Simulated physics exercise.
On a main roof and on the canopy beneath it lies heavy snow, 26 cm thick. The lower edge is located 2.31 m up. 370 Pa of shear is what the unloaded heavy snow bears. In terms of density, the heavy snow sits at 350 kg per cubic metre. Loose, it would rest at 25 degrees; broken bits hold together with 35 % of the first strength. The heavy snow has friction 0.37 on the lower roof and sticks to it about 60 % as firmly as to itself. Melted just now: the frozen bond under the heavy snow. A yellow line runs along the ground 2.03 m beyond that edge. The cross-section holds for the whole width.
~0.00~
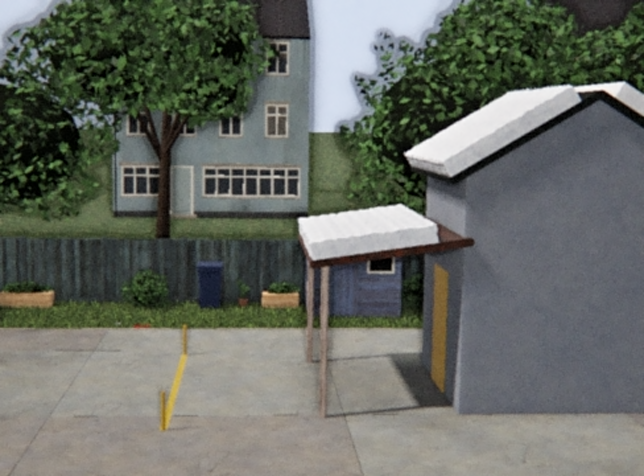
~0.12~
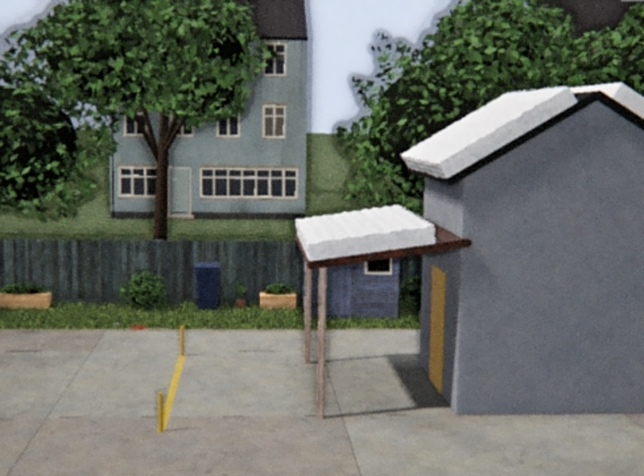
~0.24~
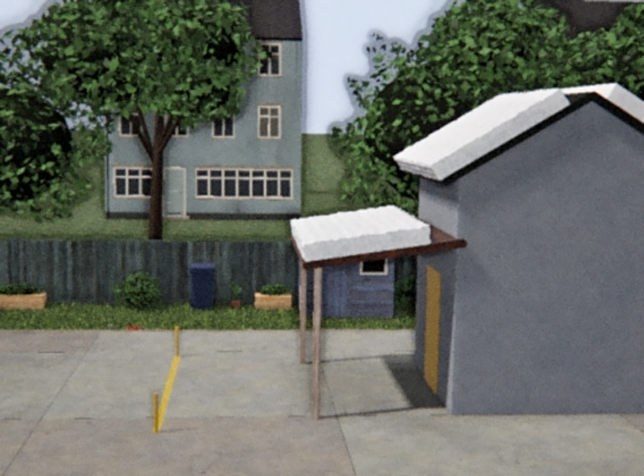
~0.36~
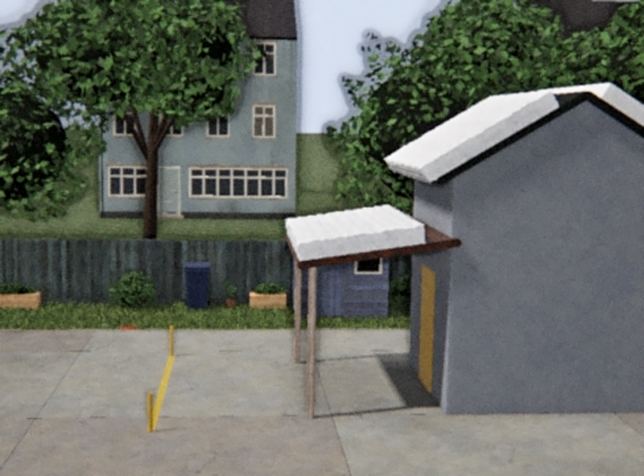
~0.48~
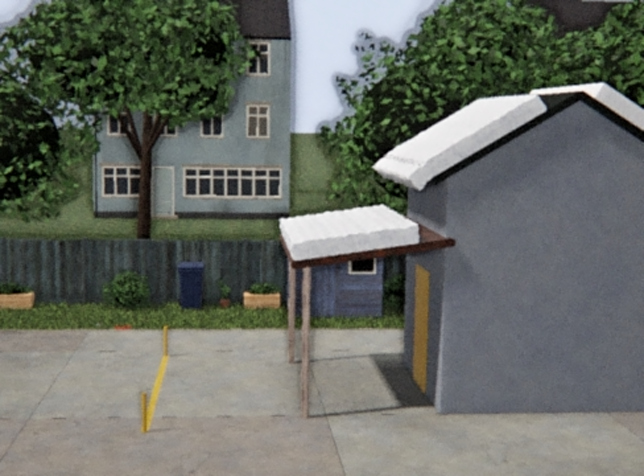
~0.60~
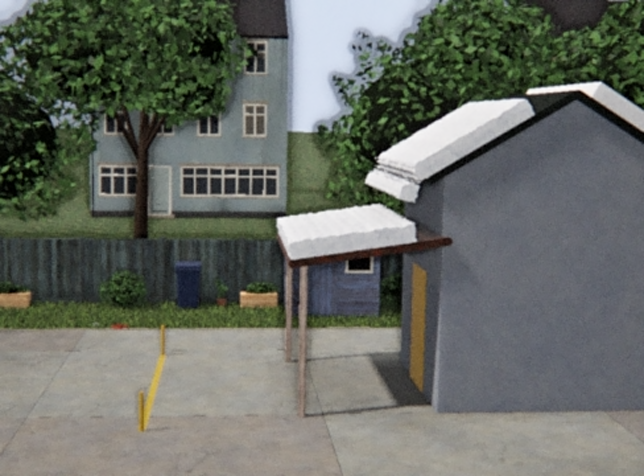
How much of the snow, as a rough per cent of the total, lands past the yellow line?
The snow past the yellow line makes up roughly 1 percent of the total.
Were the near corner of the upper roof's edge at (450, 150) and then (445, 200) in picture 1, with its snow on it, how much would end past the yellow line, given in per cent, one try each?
It would be 5 percent for the first setting and 0 percent for the second.
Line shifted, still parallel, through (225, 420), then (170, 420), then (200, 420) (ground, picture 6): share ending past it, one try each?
I'd guess near 10 %, then near 2 %, and near 5 % on the last try.
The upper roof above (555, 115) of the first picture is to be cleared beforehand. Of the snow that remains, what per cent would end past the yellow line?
About 0 %.
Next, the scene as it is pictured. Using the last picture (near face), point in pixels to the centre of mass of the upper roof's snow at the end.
The middle is near (321, 285) in that view.
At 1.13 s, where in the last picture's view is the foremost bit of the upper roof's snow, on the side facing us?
(354, 225), give or take.
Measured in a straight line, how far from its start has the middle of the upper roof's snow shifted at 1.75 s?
Straight-line shift: Around 2.4 m.
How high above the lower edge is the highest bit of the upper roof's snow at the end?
About 0.7 m above the lower edge.
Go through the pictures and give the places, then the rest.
Foremost bit of the heavy snow at (449, 171), in the first picture.
Foremost bit of the heavy snow at (445, 172), its middle shifted 1.5 cm, in the second picture.
Foremost bit of the heavy snow at (437, 174), its middle shifted 6.0 cm, 3 % of it past the upper edge, in one piece, in the third picture.
Foremost bit of the heavy snow at (428, 163), its middle shifted 14 cm, 6 % of it past the upper edge, in one piece, in the fourth picture.
Foremost bit of the heavy snow at (415, 173), its middle shifted 24 cm, 11 % of it past the upper edge, cracking, in the fifth picture.
Foremost bit of the heavy snow at (402, 187), its middle shifted 39 cm, 18 % of it past the upper edge, cracking, in the sixth picture.
After 1.13 s, none is below the lower edge and 0 % is past the line.
After 1.75 s, none is below the lower edge and 0 % is past the line.
After 2.38 s, 18 % is below the lower edge and 0 % is past the line.
After 3.00 s, 24 % is below the lower edge and 1 % is past the line.
After 4.60 s, 25 % is below the lower edge and 1 % is past the line.
